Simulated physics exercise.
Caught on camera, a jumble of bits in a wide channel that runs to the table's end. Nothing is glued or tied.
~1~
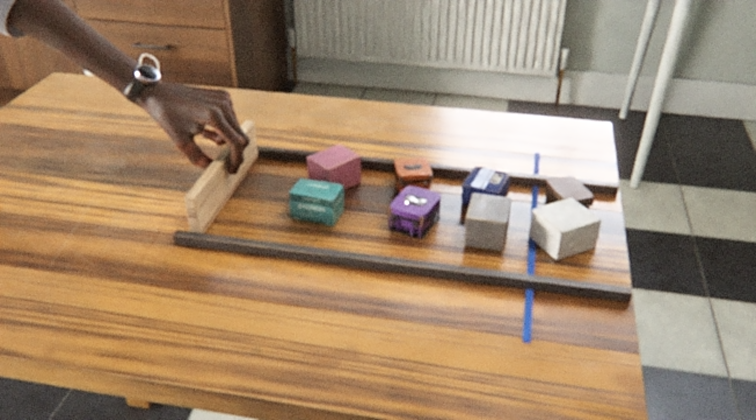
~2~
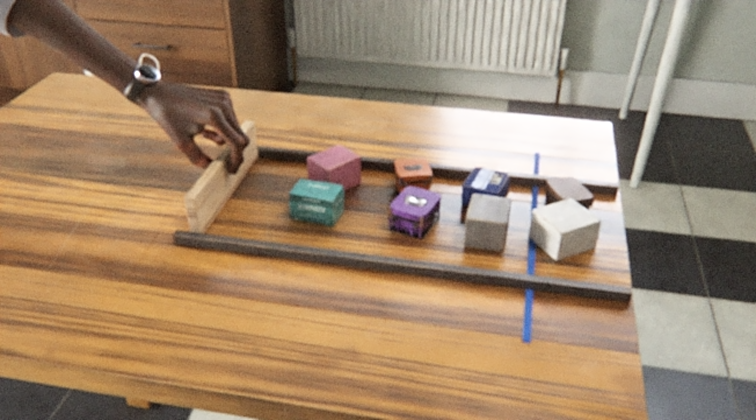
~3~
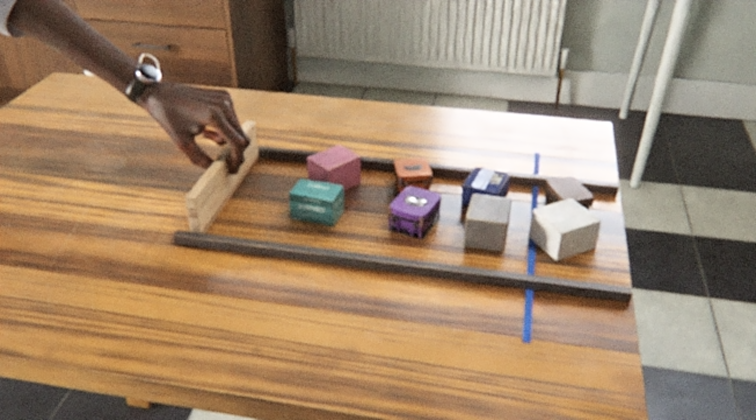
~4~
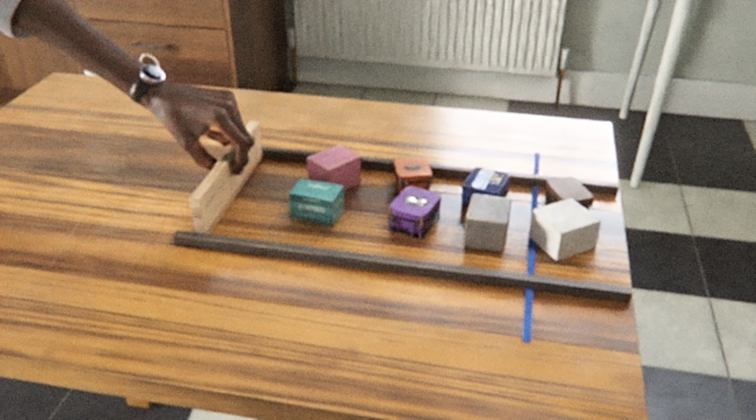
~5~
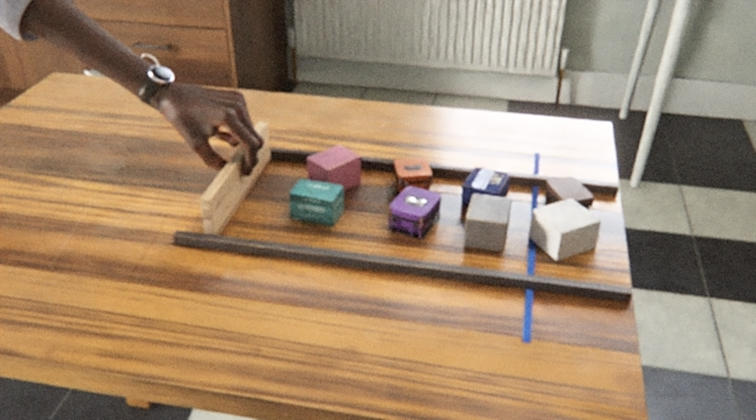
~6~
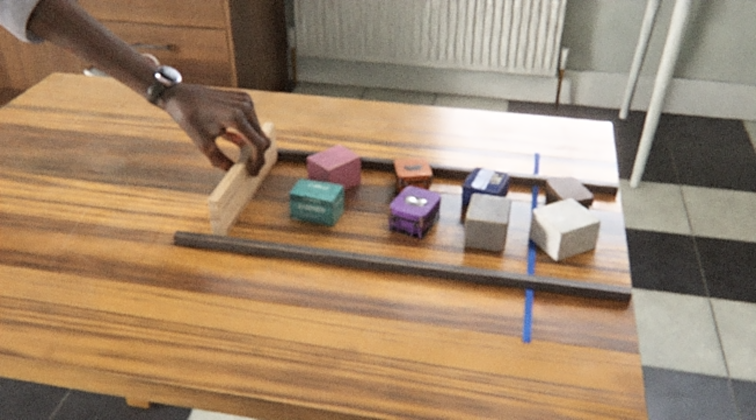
A hand slid a wooden board a short way to the right between two dark rails on a table, while the colourful blocks ahead of it, some near a blue tape line, stayed still.
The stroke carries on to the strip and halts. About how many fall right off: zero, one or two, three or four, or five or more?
Outcome: The number that fall off is three or four.
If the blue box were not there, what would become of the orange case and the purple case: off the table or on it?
The orange case remains up, the purple case is kept.
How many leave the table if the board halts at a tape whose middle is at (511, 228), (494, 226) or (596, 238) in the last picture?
The counts: 2, 1 and 6.
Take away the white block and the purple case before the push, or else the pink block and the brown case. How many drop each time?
It would be 2 and 2.
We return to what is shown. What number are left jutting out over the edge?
Overhanging: 0.
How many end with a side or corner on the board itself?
It touches 2.
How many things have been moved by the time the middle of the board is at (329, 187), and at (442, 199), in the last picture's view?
At the one place 2, at the other 8.
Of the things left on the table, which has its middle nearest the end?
Foremost is the purple case.
A little later, none off yet; brown case at rest near (568, 198); white block at rest near (564, 229); grey block at rest near (488, 222).
When it is over, the number that fall off is three or four; down, blue box, grey block, white block and brown case.
